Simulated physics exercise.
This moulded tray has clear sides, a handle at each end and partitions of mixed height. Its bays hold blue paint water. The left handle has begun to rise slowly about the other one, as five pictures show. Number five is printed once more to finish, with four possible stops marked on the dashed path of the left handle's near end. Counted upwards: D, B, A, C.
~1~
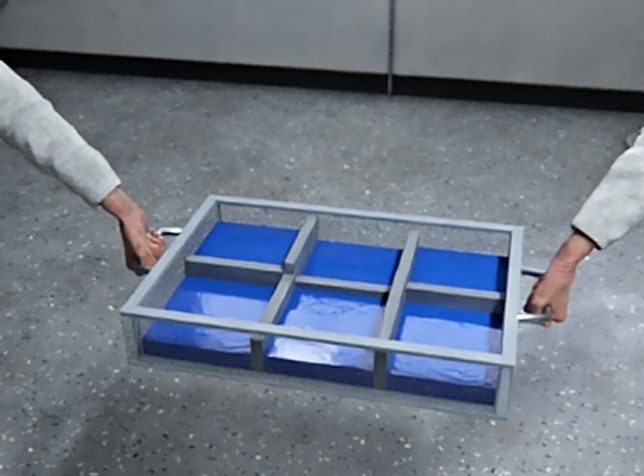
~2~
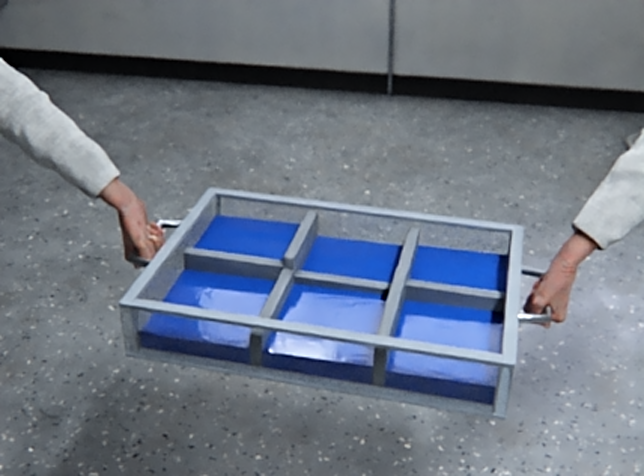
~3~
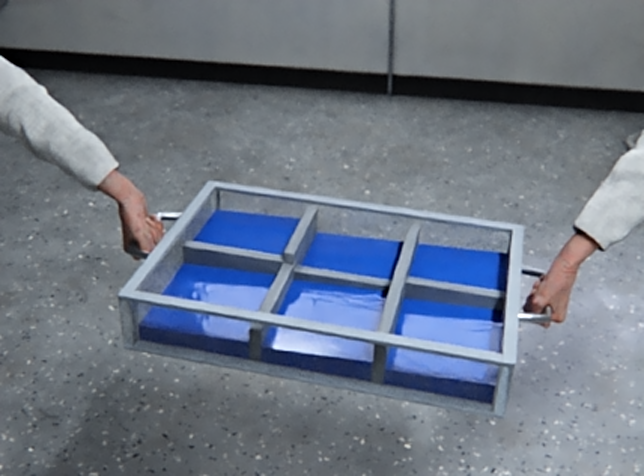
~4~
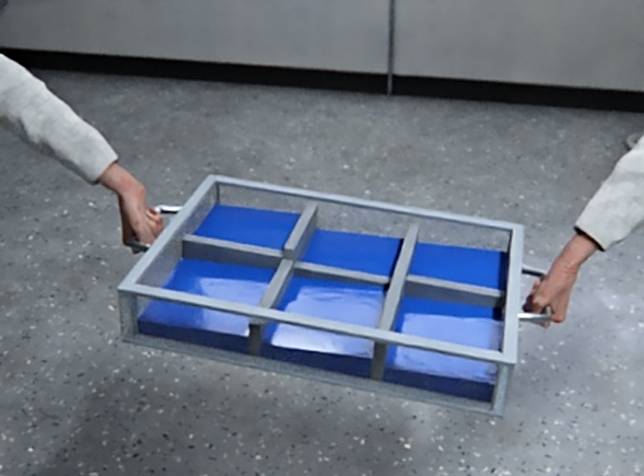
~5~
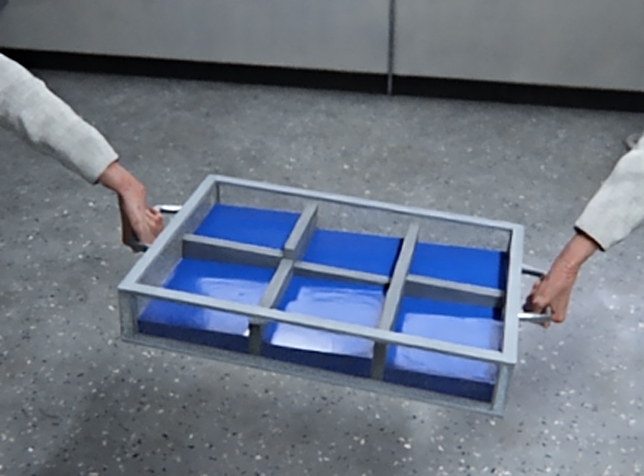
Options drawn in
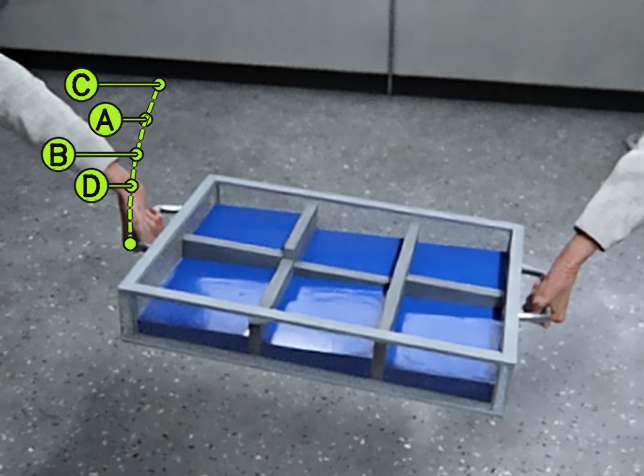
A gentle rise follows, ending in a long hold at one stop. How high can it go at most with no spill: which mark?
A is the one.
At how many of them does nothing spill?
Three of the four.
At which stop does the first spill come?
C it is.
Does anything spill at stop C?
Yes, that goes wrong.
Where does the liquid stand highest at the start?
It is the back left one.
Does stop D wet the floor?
No, not at all.
In lime, A at (145, 119); B at (136, 154); C at (159, 84); D at (131, 185).
With A, nothing spills; the front right bay holds the most.
With B, nothing spills; the front middle bay holds the most.
With C, about 8 % goes over the rim.
With D, nothing spills; the back left bay holds the most.
